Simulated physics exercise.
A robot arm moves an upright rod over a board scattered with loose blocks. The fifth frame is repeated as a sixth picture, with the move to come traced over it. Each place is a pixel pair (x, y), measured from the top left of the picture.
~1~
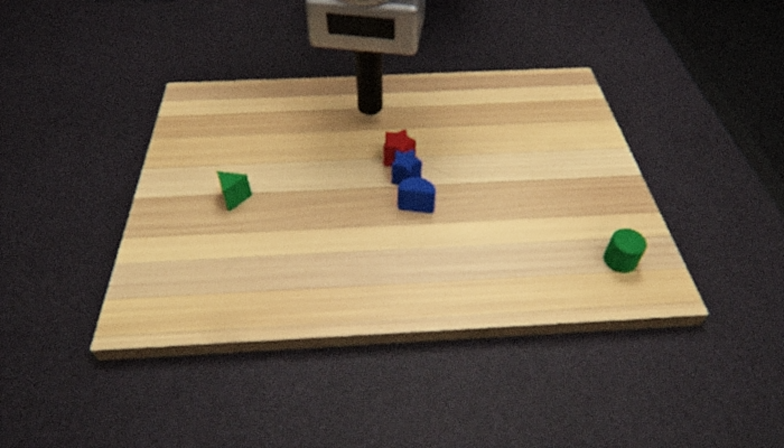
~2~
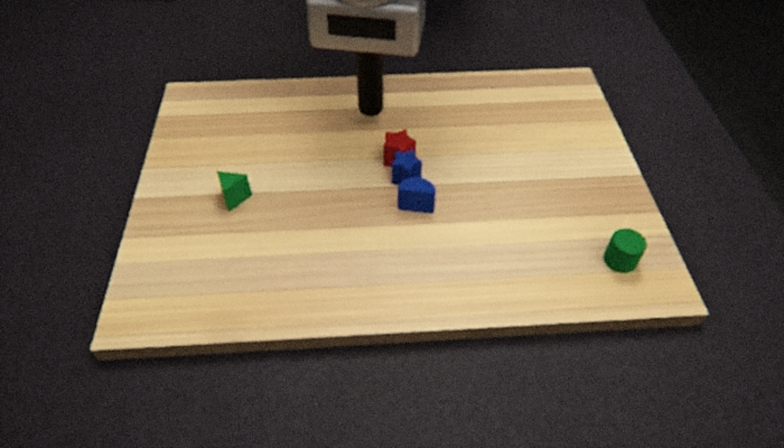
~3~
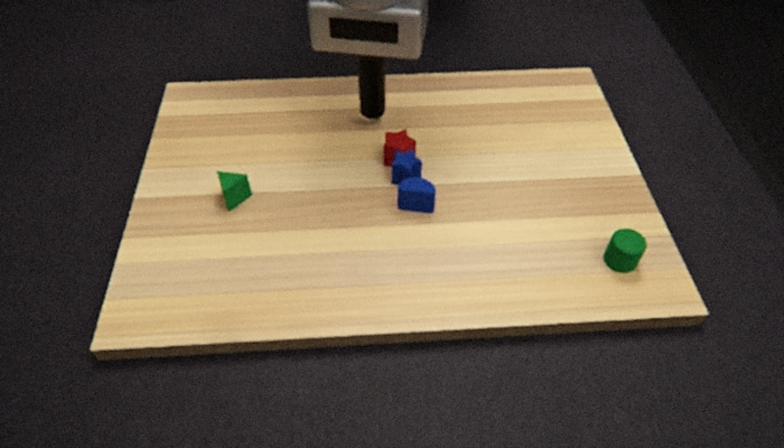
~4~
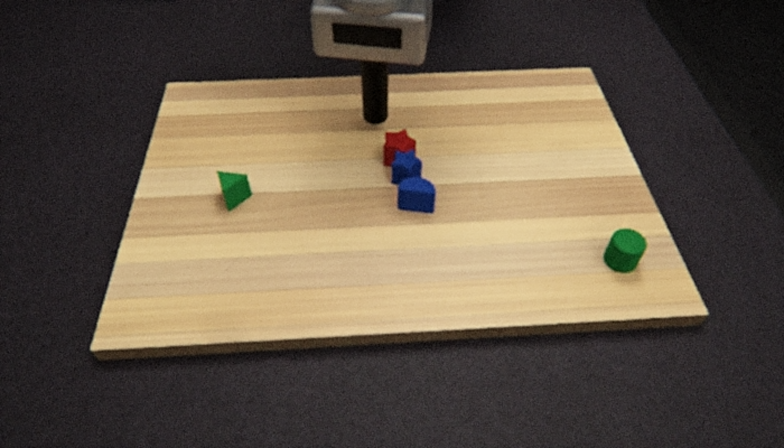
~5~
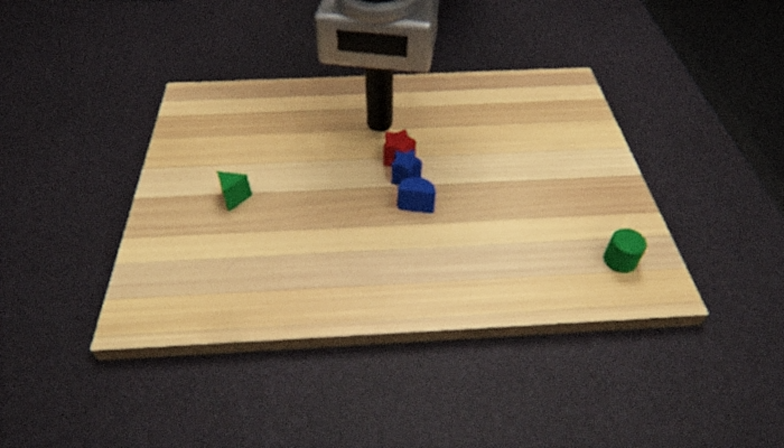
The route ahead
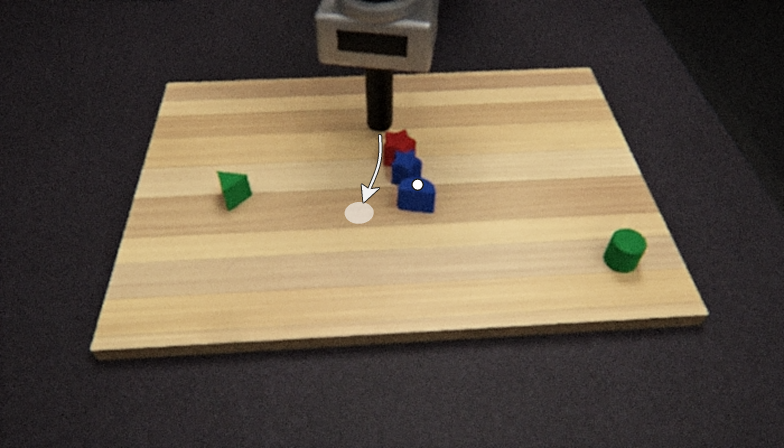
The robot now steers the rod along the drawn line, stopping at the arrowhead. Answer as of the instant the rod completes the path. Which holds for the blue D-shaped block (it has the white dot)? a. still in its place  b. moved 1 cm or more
Correct choice: A.
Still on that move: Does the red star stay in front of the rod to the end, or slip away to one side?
I'd say the red star has slipped off and sits beside or behind the rod.
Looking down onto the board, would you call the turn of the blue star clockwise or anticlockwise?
Verdict: Clockwise.
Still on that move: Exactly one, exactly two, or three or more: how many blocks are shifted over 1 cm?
That makes 2 blocks.
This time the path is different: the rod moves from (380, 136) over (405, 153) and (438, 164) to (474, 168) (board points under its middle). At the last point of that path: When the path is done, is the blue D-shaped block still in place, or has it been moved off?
It ends up somewhere else.
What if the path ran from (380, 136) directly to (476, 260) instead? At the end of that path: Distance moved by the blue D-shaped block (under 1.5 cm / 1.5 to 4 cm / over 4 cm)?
The over 4 cm band.
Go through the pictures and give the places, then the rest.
Rod's lower end (370, 108); red star (399, 139); blue star (406, 158); blue D-shaped block (418, 185), in the first frame.
Rod (371, 109); blocks still, in the second frame.
Rod (373, 112); blocks still, in the third frame.
Rod (376, 117); blocks still, in the fourth frame.
Rod (380, 125); red star (399, 139); blue star (406, 158); blue D-shaped block (418, 185), in the fifth frame.
Drawn move, from (380, 136) via (376, 173), ending at (359, 213); the dot is on the blue D-shaped block.
What follows on the original path. One third of the way, rod (379, 150); red star (403, 147), turned 55° anticlockwise; blue star (414, 164), turned 30° clockwise.
Two thirds of the way, rod (370, 175); red star (404, 149), turned 80° anticlockwise; blue star (417, 166), turned 40° clockwise.
At the end, rod (359, 202); red star (404, 149), turned 80° anticlockwise; blue star (417, 166), turned 40° clockwise; blue D-shaped block still.
